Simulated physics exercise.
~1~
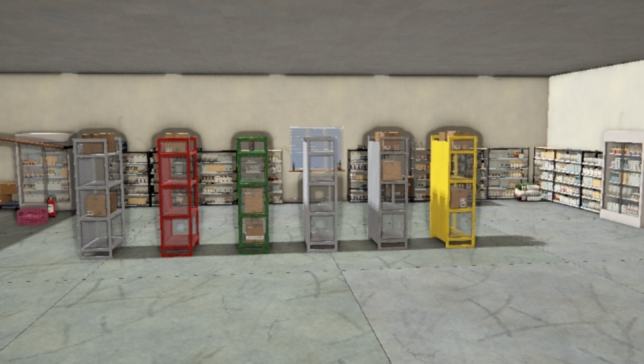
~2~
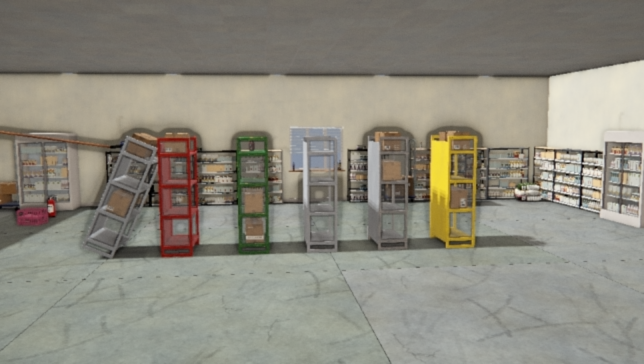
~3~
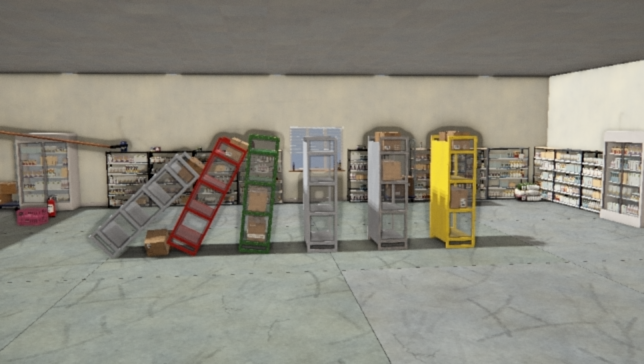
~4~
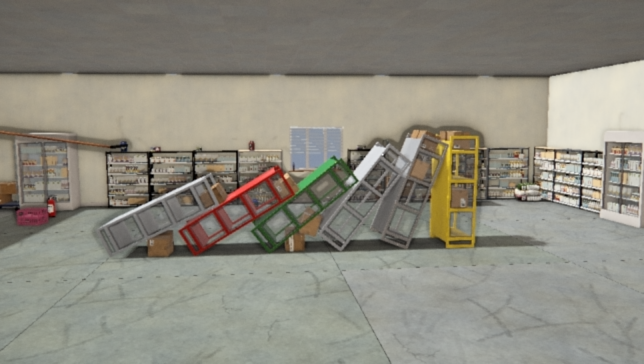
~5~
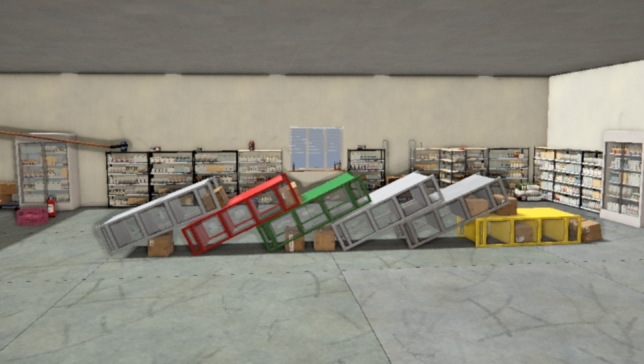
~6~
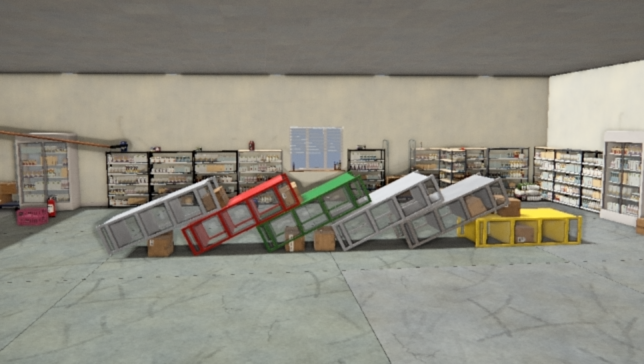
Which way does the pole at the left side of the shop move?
The pole moves to the right, toward the row of racks.
